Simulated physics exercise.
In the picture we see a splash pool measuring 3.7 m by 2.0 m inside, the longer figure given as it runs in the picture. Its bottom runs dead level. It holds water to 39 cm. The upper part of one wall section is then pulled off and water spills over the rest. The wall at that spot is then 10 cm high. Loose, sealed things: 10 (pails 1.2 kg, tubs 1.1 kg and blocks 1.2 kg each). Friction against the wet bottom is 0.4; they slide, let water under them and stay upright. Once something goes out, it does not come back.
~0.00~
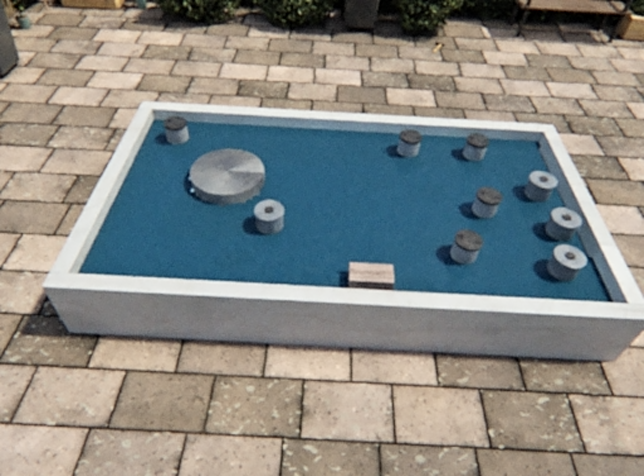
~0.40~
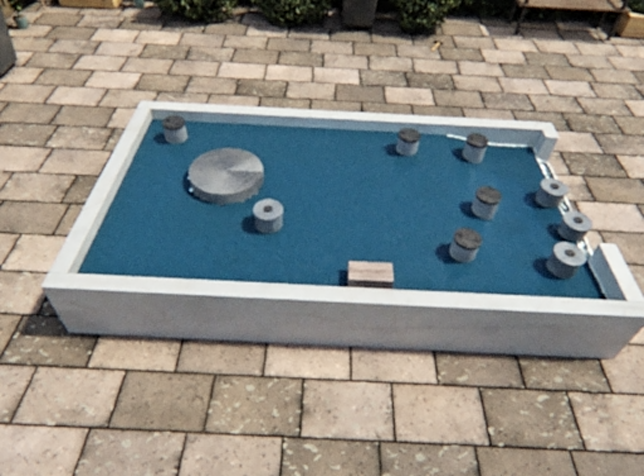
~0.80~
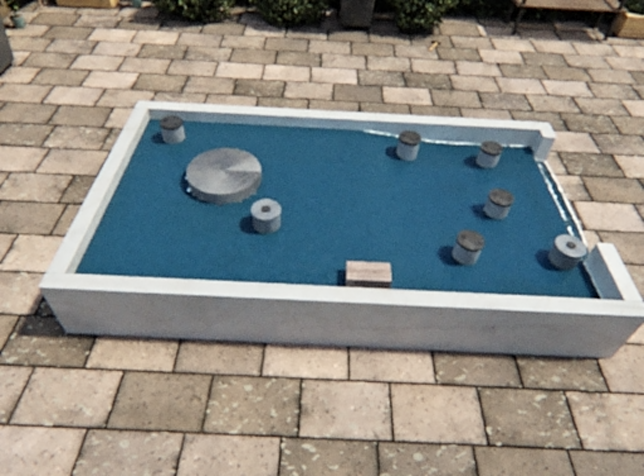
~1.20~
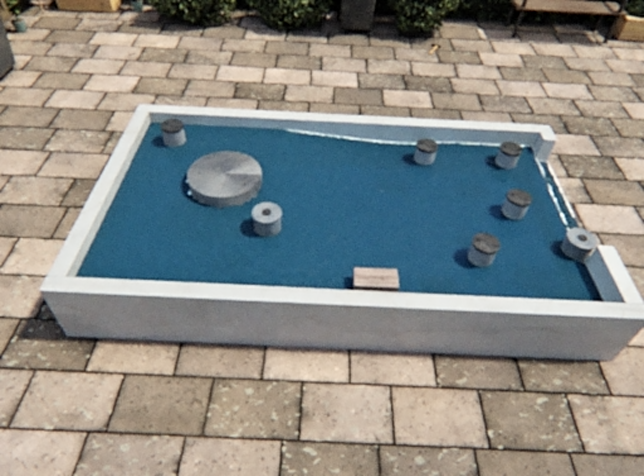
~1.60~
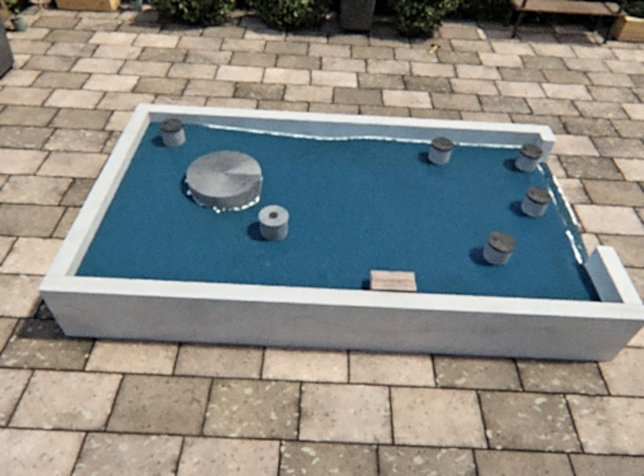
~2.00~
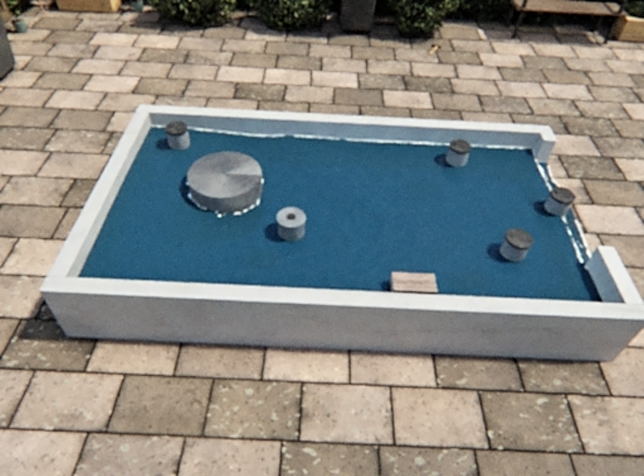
Part of the right wall of a shallow pool opened up, and the three small grey tubs beside it slipped out; then the dark-topped ones slid rightward, and one of those left the pool too.
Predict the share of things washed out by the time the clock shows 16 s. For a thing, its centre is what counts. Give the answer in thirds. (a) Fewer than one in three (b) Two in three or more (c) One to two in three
The answer is b.
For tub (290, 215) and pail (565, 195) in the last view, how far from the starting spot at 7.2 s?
In order: 100 cm, then washed out.
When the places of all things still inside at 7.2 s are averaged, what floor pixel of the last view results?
Near (365, 237).
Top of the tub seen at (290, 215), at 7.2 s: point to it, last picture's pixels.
By that time it sits near (382, 215).
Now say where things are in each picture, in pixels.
In the first frame, a pail at (490, 195), afloat; a pail at (411, 136) floats; 39 cm deep round most things; 0 of 10 have shifted.
In the second frame, a pail at (489, 195) floats; a pail at (410, 135), afloat; 38 cm deep round most things; 2 of 10 have shifted.
In the third frame, a pail at (501, 197), afloat, 15 cm from its start; a pail at (410, 137), afloat; about 2620 L in view; 6 of 10 have shifted.
In the fourth frame, a pail at (520, 197) floats, 32 cm from its start; a pail at (427, 145) floats, 19 cm from its start; 32 cm deep round most things; 8 of 10 have shifted.
In the fifth frame, a pail at (539, 195), afloat, 51 cm from its start; a pail at (443, 144) floats, 33 cm from its start; about 2440 L in view; 9 of 10 have shifted.
In the sixth frame, a pail at (563, 195), afloat, 71 cm from its start; a pail at (460, 146), afloat, 49 cm from its start; 31 cm deep round most things; 9 of 10 have shifted.
After 3.2 s 5 of 10 are out; 5 afloat.
After 7.2 s 7 of 10 are out; 3 afloat.
After 12.0 s 8 of 10 are out; 2 afloat.
After 16.0 s 8 of 10 are out; 2 afloat.
